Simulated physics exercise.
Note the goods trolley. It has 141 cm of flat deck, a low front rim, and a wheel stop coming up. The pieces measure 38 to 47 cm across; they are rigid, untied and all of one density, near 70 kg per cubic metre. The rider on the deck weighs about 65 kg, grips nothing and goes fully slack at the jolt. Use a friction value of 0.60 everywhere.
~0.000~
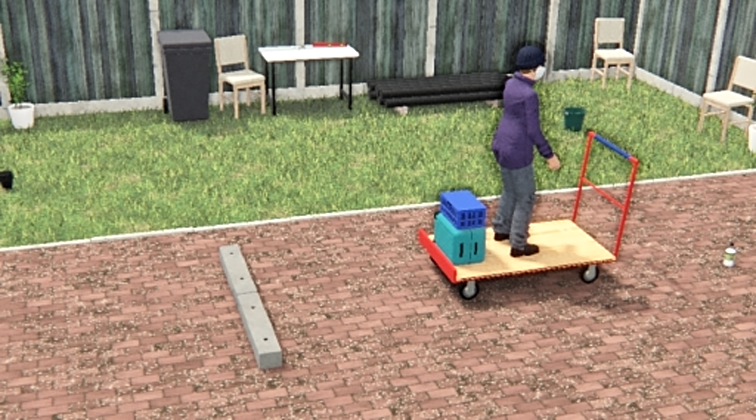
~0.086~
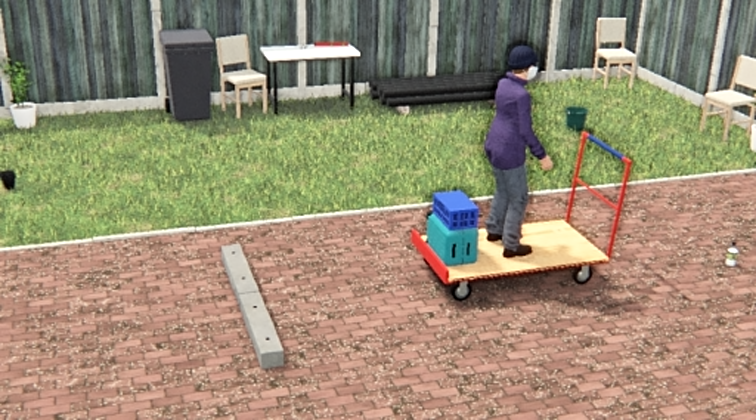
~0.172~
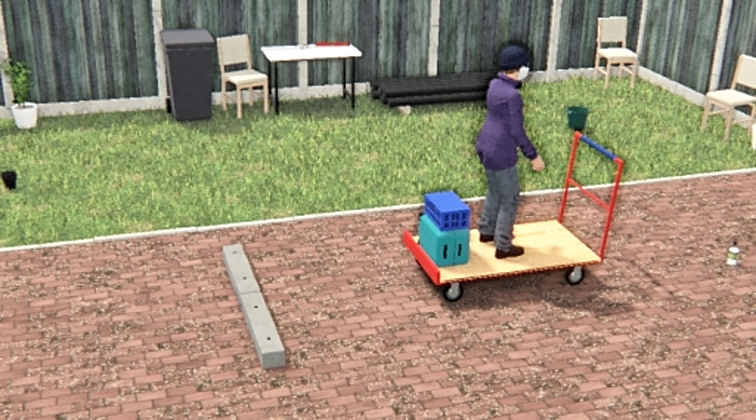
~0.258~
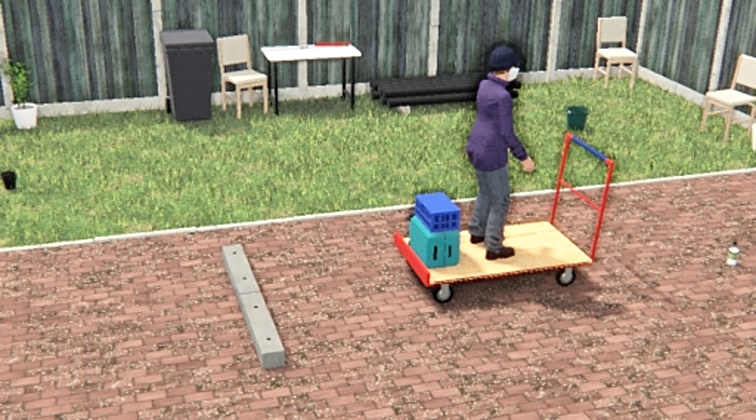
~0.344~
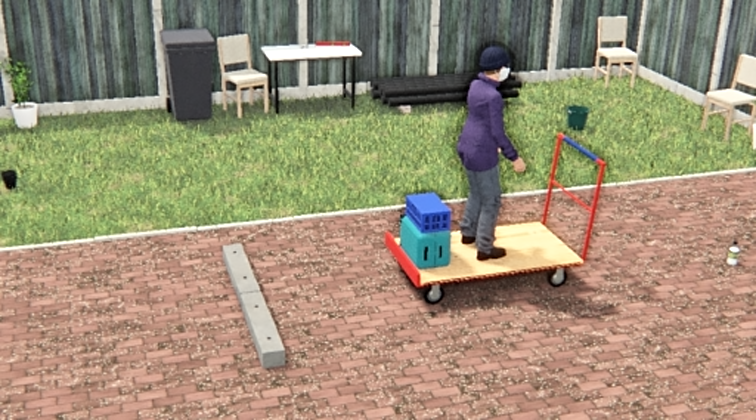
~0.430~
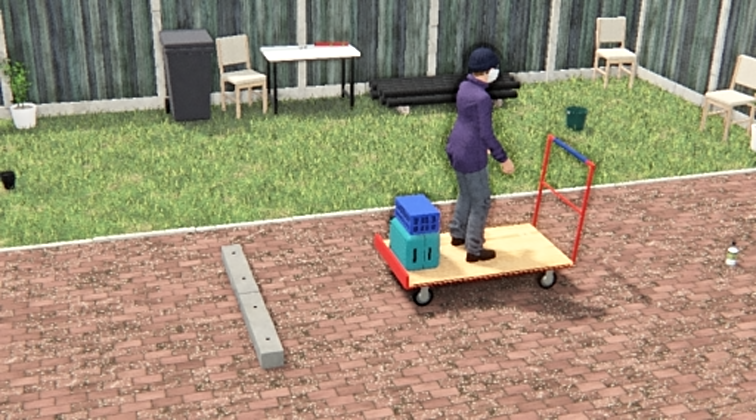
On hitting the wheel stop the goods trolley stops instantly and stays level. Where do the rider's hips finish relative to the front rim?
The rider's hips finish short of the front rim.
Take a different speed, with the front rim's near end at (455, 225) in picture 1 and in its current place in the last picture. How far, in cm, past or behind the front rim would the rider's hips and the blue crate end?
So the hips come to rest 30 cm beyond the front rim, while the blue item lands 50 cm beyond it.
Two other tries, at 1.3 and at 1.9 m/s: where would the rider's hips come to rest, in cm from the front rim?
Slower try: About 30 cm past; faster try: About 20 cm past.
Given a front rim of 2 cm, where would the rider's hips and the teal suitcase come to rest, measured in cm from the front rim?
You'd find the hips 20 cm beyond the rim and the teal item 0 cm beyond.
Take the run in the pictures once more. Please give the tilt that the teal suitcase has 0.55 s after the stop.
Around 10° from upright.
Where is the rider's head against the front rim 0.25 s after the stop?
Position: Approx. 50 cm behind the front rim.
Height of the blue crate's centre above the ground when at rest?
About 35 cm.
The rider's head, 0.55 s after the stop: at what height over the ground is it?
The head is some 100 cm up.
Impact comes at 1.63 s.
After 1.88 s the rider's hips are 32 cm behind the rim, near (287, 188) in the last picture's view.
After 2.18 s the rider's hips are 16 cm behind the rim, near (266, 204) in the last picture's view.
After 2.63 s the rider's hips are 27 cm behind the rim, near (281, 206) in the last picture's view.
Final state at 4.7 s, nothing is past the rim; behind it, teal suitcase, blue crate and the rider's hips.
